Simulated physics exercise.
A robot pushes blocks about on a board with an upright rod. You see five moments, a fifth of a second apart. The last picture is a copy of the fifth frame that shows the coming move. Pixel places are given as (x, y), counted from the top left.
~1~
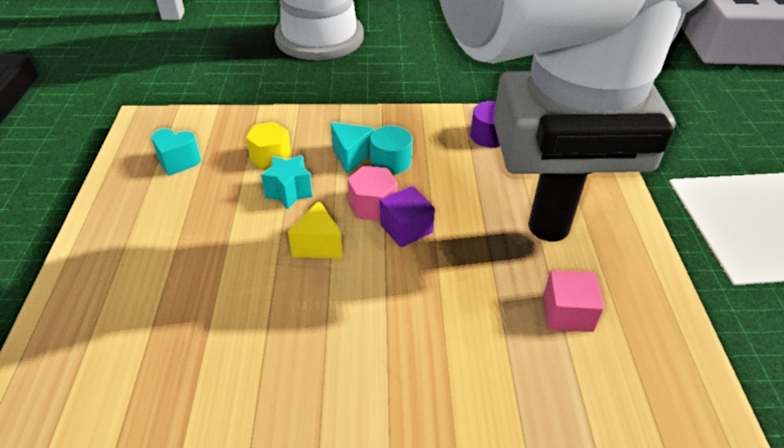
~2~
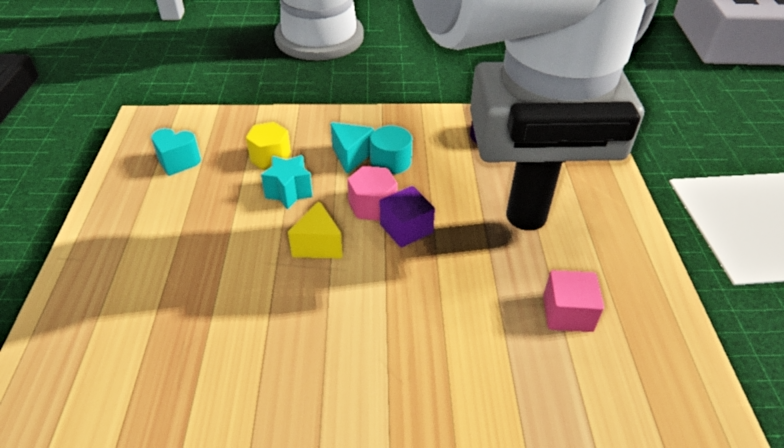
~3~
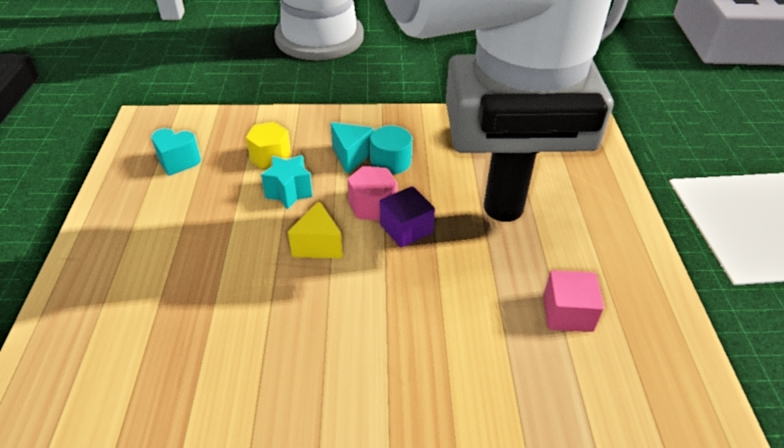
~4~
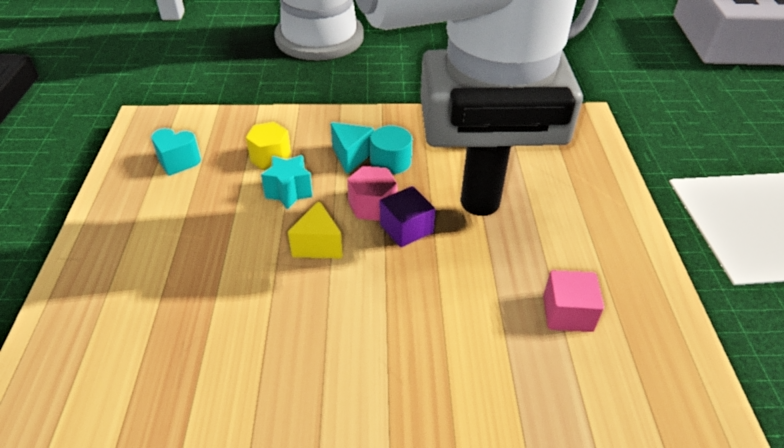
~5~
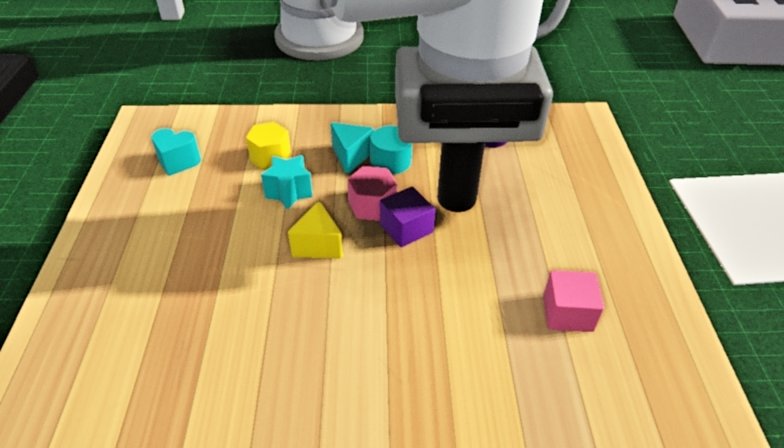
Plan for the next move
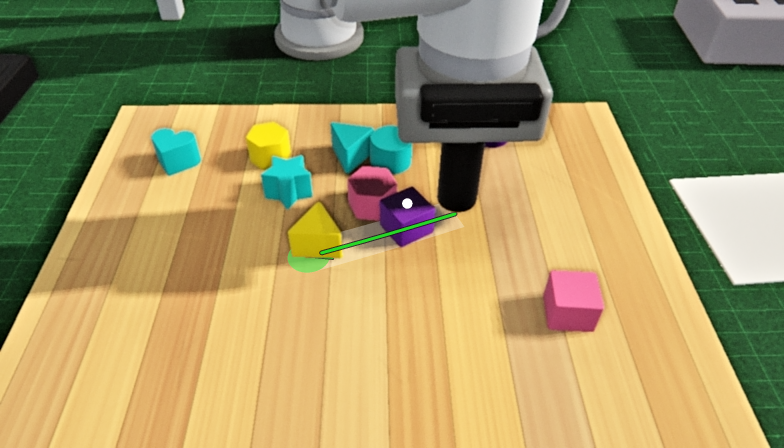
A grey-and-white robot arm holding an upright black rod stands over a striped wooden board on a green surface, seen from above at an angle. Teal, yellow, pink and purple blocks cluster at the board's upper left and centre, with a pink cube alone at lower right. The arm slides the rod steadily left and slightly back toward the purple block, while the blocks and camera stay still.
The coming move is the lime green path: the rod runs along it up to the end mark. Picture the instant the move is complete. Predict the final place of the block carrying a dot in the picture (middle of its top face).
It is going to be at (261, 241).
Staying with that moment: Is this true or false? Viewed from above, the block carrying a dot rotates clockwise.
This is true.
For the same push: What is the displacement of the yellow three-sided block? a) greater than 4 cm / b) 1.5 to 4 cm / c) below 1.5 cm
My pick is a.
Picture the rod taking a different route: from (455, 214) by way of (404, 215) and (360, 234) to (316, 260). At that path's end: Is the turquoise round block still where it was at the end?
Going by the path, yes.
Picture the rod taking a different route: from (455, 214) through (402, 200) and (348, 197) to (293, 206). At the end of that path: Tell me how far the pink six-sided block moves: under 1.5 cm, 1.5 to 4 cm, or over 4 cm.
It is going to finish beyond 4 cm from where it is now.
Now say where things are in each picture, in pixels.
Rod tip at (548, 229); block tops, yellow three-sided block at (316, 222); pink six-sided block at (372, 181); purple square block at (407, 204), in the first frame.
Rod at (526, 218); blocks unchanged, in the second frame.
Rod at (503, 210); blocks unchanged, in the third frame.
Rod at (480, 204); blocks unchanged, in the fourth frame.
Rod at (457, 200); yellow three-sided block at (316, 222); pink six-sided block at (372, 181); purple square block at (407, 204), in the fifth frame.
Path on the board, from (455, 214) to (309, 256); the dot is on the purple square block.
The first path, step by step. One third of the way, rod at (409, 215); purple square block at (371, 215).
Two thirds of the way, rod at (359, 229); yellow three-sided block at (277, 229); purple square block at (317, 229), turned 15° clockwise.
At the end, rod at (307, 243); yellow three-sided block at (222, 236), turned 20° clockwise; pink six-sided block in place; purple square block at (261, 241), turned 25° clockwise.
